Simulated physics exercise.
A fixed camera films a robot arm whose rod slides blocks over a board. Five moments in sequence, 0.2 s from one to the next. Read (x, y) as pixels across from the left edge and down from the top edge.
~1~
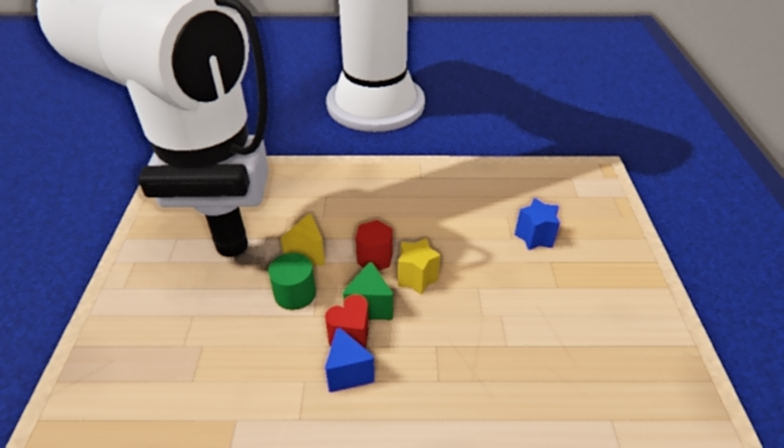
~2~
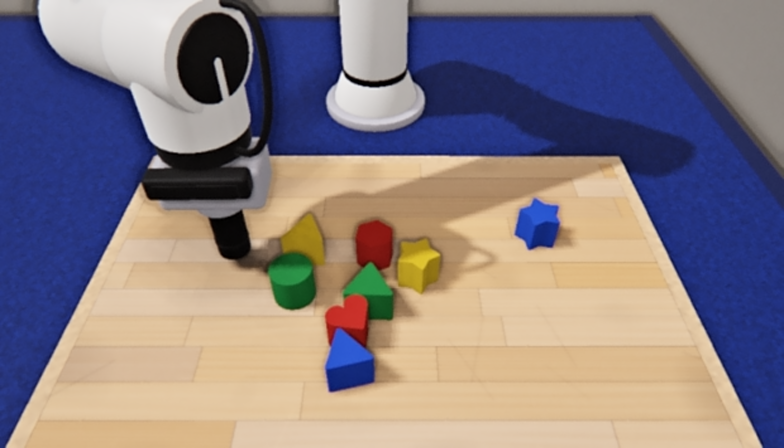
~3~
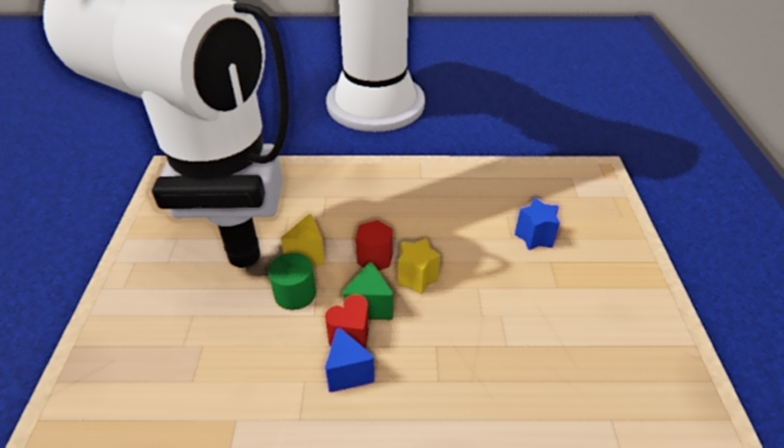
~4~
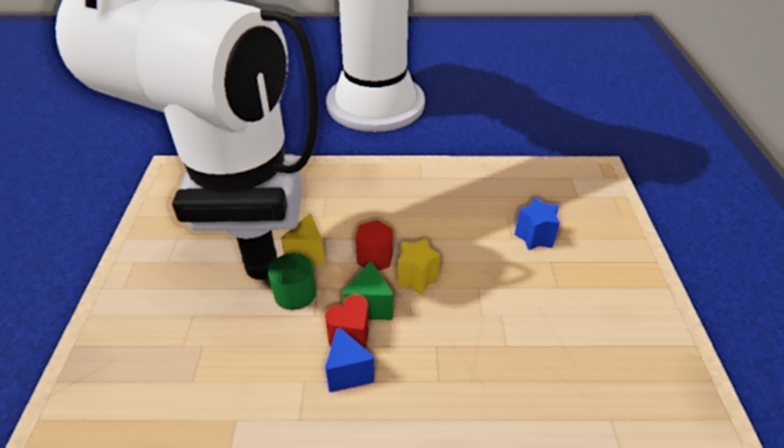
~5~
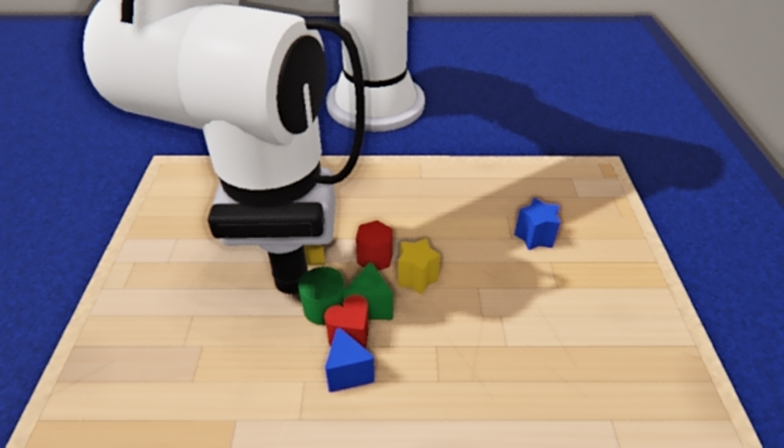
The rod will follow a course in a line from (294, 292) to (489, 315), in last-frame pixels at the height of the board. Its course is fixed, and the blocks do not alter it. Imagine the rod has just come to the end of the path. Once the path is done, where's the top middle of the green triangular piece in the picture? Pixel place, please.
Around (505, 319).
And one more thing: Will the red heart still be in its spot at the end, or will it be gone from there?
That block is going to get moved.
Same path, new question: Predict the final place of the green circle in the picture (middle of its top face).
The answer is (400, 312).
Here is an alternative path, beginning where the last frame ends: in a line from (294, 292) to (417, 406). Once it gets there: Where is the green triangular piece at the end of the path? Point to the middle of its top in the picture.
At roughly (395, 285).
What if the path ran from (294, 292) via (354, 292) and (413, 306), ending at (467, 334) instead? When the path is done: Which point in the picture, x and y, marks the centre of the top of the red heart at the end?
The answer is (363, 336).
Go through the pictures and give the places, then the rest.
In the first frame, tip of the rod at (233, 247), middles of tops, green circle at (290, 268), blue triangular piece at (346, 351), red heart at (349, 313), green triangular piece at (369, 282).
In the second frame, rod at (236, 249), nothing pushed.
In the third frame, rod at (245, 257), nothing pushed.
In the fourth frame, rod at (262, 269), nothing pushed.
In the fifth frame, rod at (292, 282), green circle at (321, 283), blue triangular piece at (346, 351), red heart at (349, 313), green triangular piece at (369, 282).
What follows on the original path. One third of the way, rod at (358, 289); green circle at (374, 302); blue triangular piece at (344, 357); red heart at (367, 335), turned 45° clockwise; green triangular piece at (408, 287), turned 70° anticlockwise.
Two thirds of the way, rod at (423, 297); green circle at (400, 312); blue triangular piece at (342, 359), turned 15° clockwise; red heart at (371, 340), turned 55° clockwise; green triangular piece at (466, 300), turned 55° anticlockwise.
At the end, rod at (491, 305); green circle at (400, 312); blue triangular piece at (342, 359), turned 15° clockwise; red heart at (371, 340), turned 55° clockwise; green triangular piece at (505, 319), turned 25° clockwise.
